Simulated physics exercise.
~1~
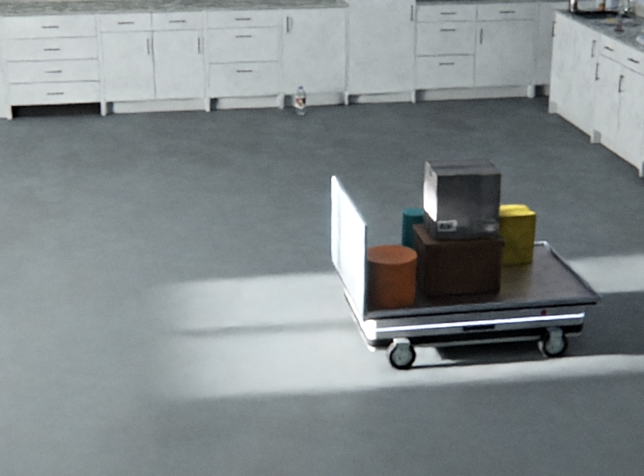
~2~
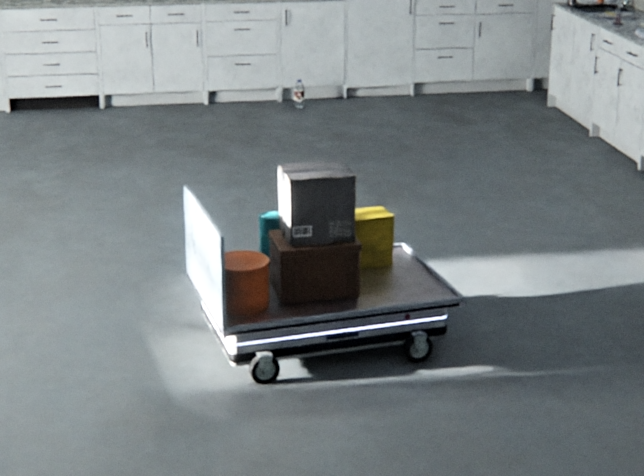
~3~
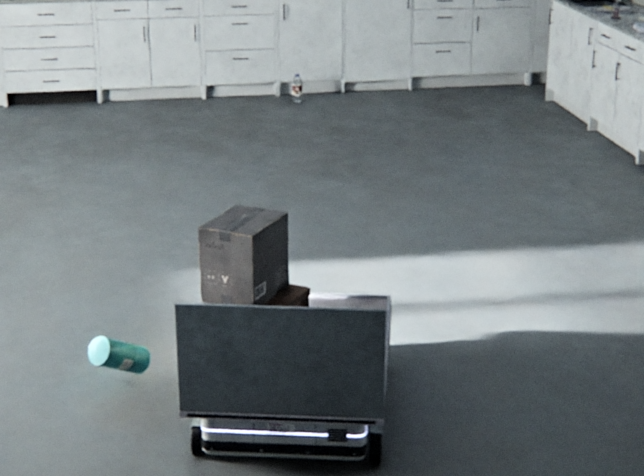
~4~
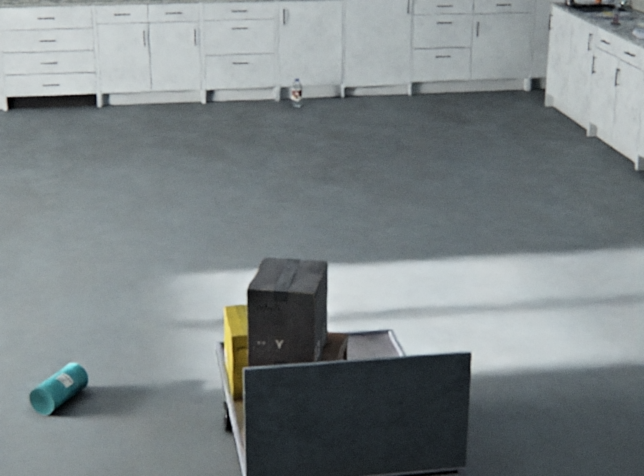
A low flat cart with a tall board at its left end rolls leftward across the grey floor of a room lined with white cabinets, seen from above. It carries a grey box on a brown tote, with an orange pail to the left, a turquoise canister behind and a yellow box to the right. The cart then swings toward the viewer, and the canister tumbles off to the left. The cart keeps turning until its board faces front. Finally, the canister lies on its side on the floor, while the grey box and yellow box remain upright aboard.
